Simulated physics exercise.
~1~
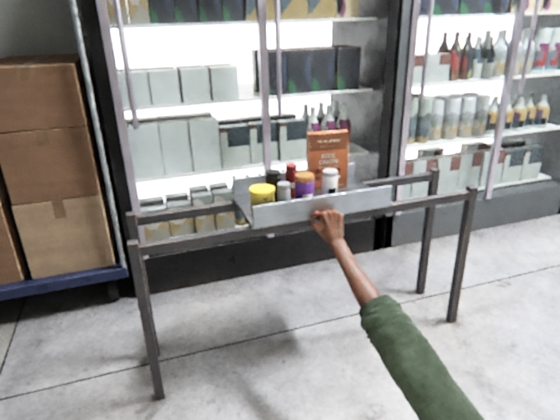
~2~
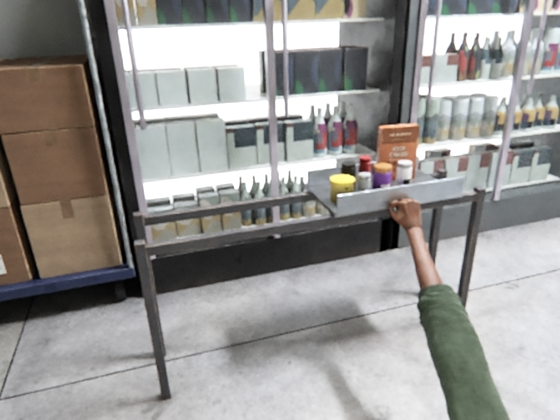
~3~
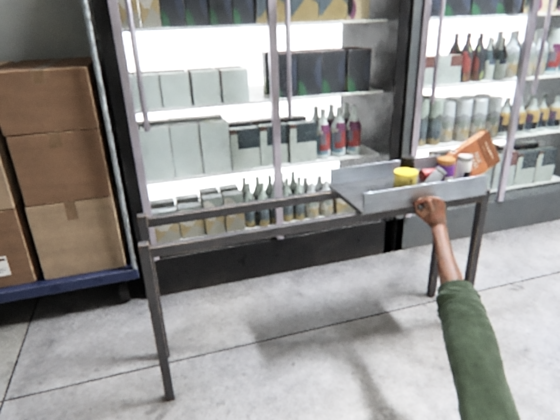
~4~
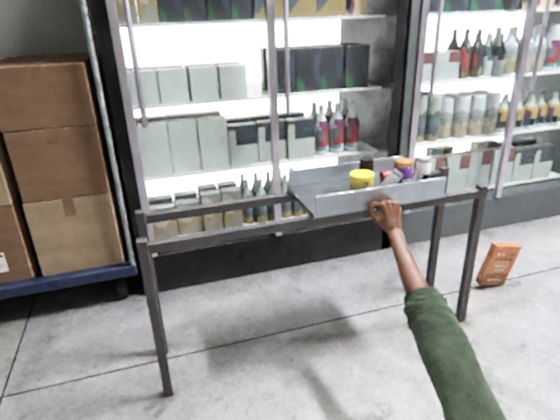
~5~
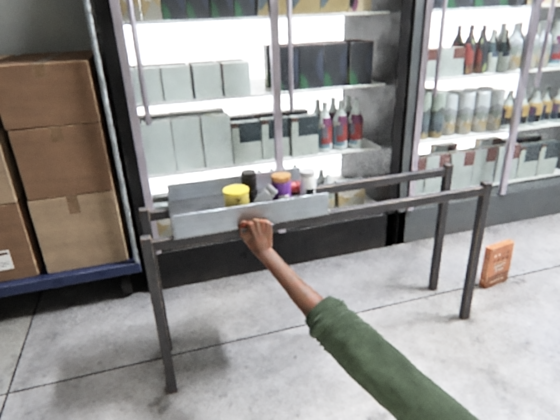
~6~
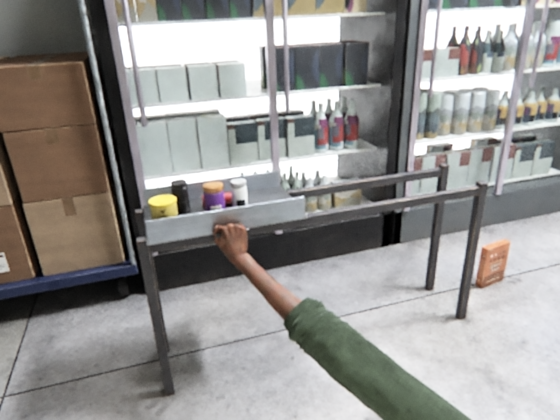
At first, a hand in a green sleeve holds the front of a grey tray on a metal frame, with a yellow tin, a purple jar, small shakers and an upright orange packet on it. The hand pushes the tray right, and everything rides along standing. At the right end the orange packet tips over the edge and some shakers topple. The packet drops to the floor as the tray starts back left. The hand slides the tray to the left end, where the tin and jar still stand, while the packet lies still on the concrete.
